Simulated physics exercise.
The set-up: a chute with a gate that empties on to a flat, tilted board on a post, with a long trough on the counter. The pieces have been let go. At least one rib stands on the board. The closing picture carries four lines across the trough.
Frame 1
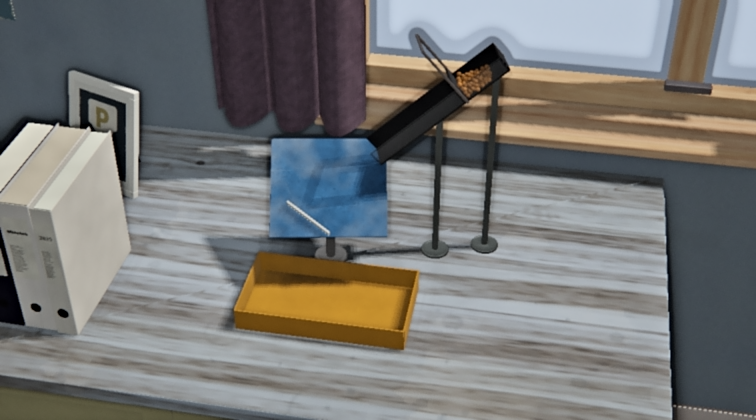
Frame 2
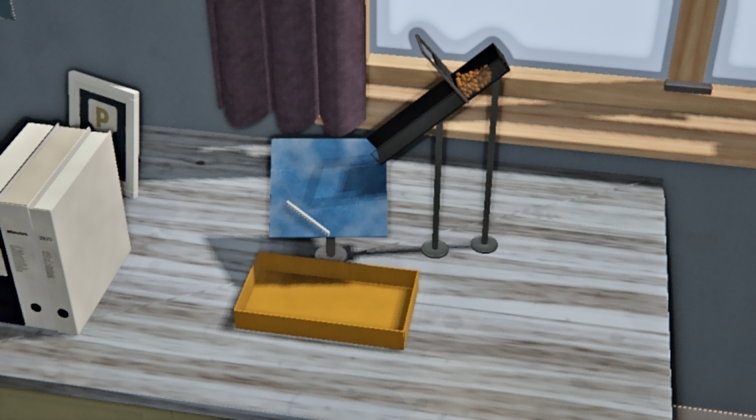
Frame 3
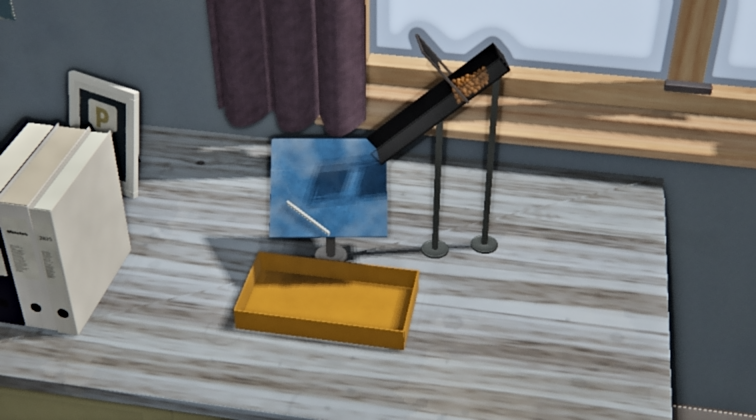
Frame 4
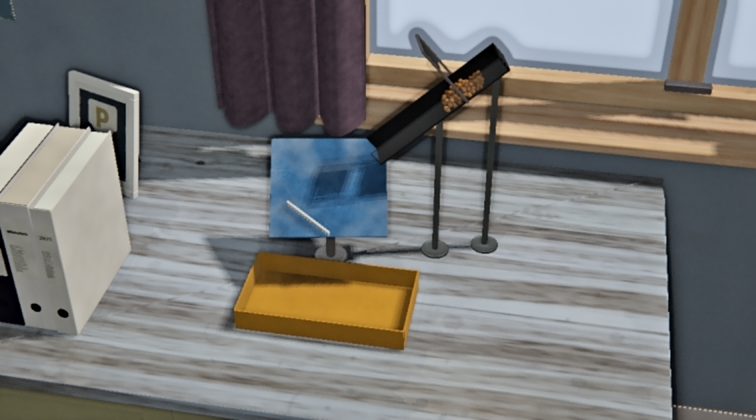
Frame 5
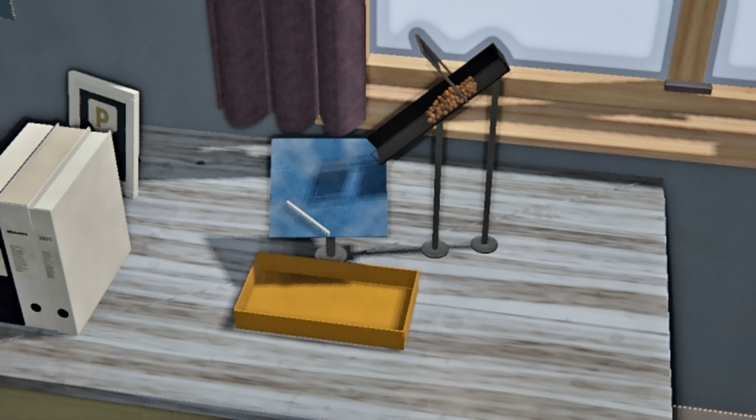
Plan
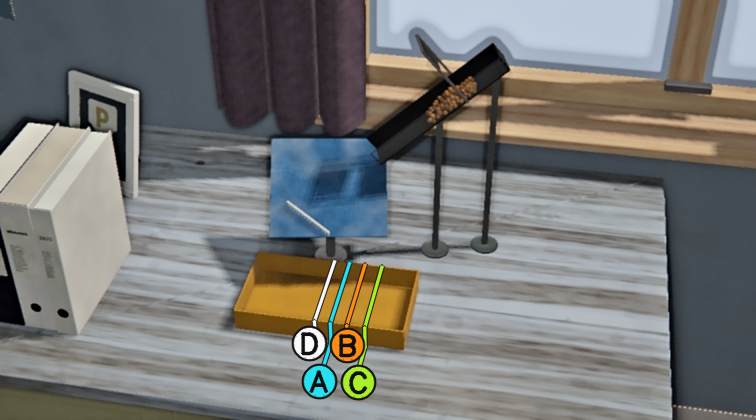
We see small brown pieces held behind a gate in a sloping black chute above a tilted blue board and an empty yellow trough; the gate swings up, and the pieces slide a short way down the chute.
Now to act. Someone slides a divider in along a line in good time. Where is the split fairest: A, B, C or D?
Choose A.
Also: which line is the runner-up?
D it is.
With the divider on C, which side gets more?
Left.
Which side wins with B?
More lands on the left.
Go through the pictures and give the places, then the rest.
The first frame shows load behind the gate at (469, 80), roasted chickpeas; lip of the chute at (379, 157), sloping fairly steeply.
The second frame shows middle of the board at (329, 187), tilted fairly steeply; middle of its low edge at (329, 233); of its high edge at (329, 139).
The third frame shows front corners of the trough at (234, 310) and (404, 331), empty; front of the load at (458, 101).
The fourth frame shows middle of the load at (463, 92); its front at (446, 108), about a quarter of the way to the lip; rib from (287, 201) to (329, 233).
The fifth frame shows middle of the load at (451, 96); its front at (430, 120), about a third of the way to the lip.
On the marked copy, line A crosses the front rim at (330, 322); line B crosses the front rim at (346, 324); line C crosses the front rim at (364, 327); line D crosses the front rim at (314, 320).
If A is chosen, of what is caught, about half on the left of the divider, about half on the right.
If B is chosen, of what is caught, nearly all on the left of the divider, a small part on the right.
If C is chosen, of what is caught, nearly all on the left of the divider, a stray few on the right.
If D is chosen, of what is caught, about a quarter on the left of the divider, most on the right.
